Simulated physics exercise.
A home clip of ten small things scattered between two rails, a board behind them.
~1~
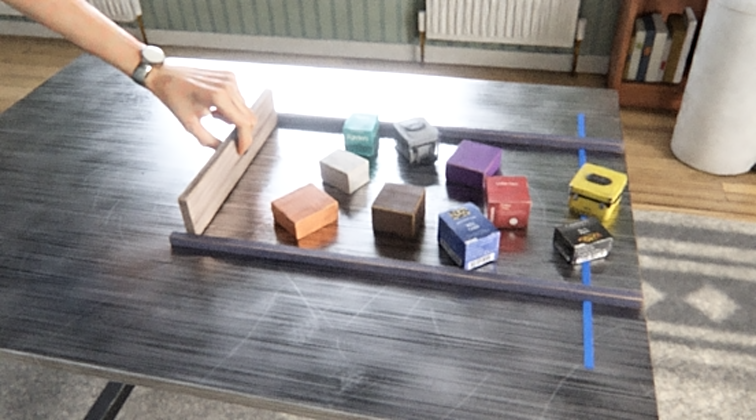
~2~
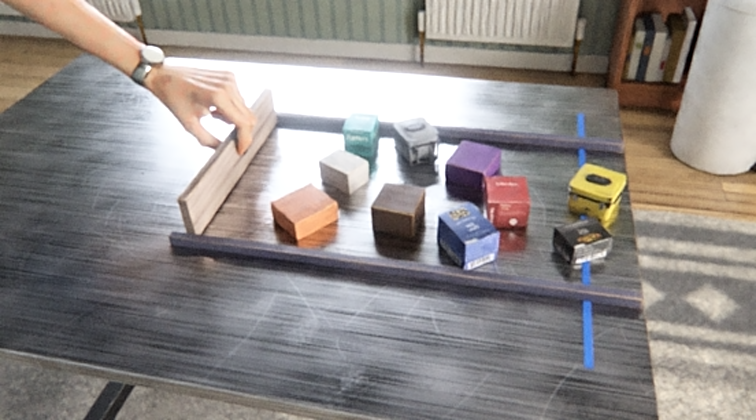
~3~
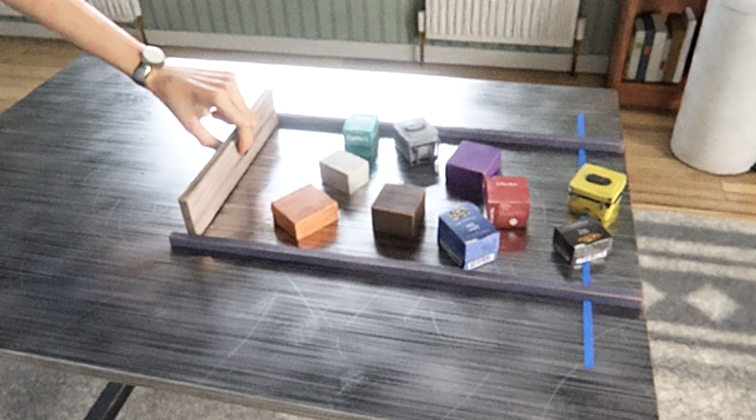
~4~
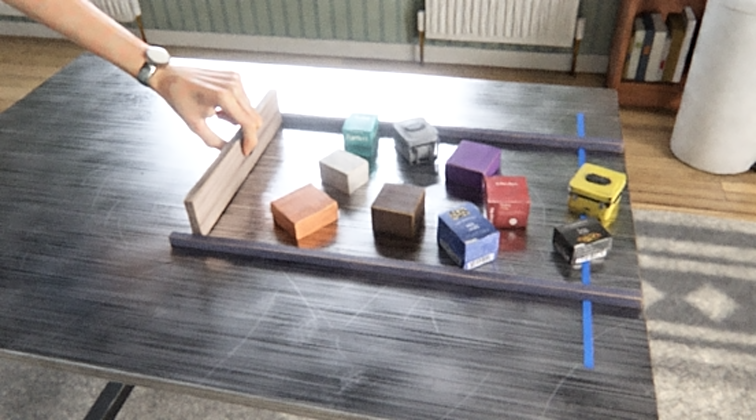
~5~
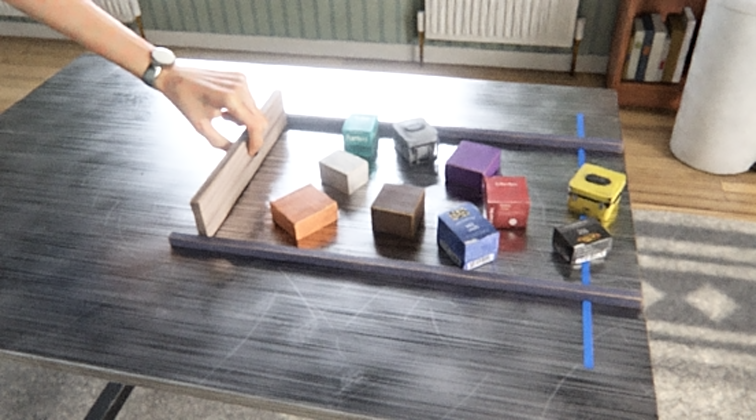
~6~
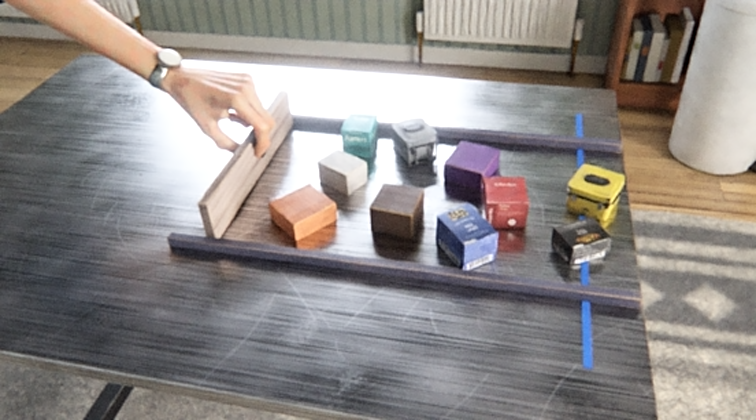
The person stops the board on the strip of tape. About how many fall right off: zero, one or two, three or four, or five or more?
Here the number that fall off is five or more.
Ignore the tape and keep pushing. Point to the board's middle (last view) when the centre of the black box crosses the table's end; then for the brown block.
About (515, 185), and (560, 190) for the other.
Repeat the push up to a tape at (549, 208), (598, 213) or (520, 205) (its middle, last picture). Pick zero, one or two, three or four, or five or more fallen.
For each place: 3 or 4; at least five; one to two.
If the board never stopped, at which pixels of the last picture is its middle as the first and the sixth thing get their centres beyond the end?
Its middle is around (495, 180) and later (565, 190).
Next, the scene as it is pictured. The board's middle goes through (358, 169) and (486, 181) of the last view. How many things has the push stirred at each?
First 5, then 10.
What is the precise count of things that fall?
Exactly 7.
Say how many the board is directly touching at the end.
In contact: 3.
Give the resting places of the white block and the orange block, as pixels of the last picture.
About (606, 192), and the other about (610, 236).
Soon after, none off yet; yellow case at rest near (594, 193); black box at rest near (581, 241); red box at rest near (505, 202).
Then, none off yet; yellow case at rest near (594, 193); black box at rest near (581, 241); red box moved about its own width near (543, 204).
Further on, none off yet; yellow case tipped well over near (658, 222); black box moved about its own width near (644, 251); red box moved well along near (628, 205).
At rest, the number that fall off is five or more; fallen, grey case, brown block, purple block, blue box, red box, black box and yellow case.
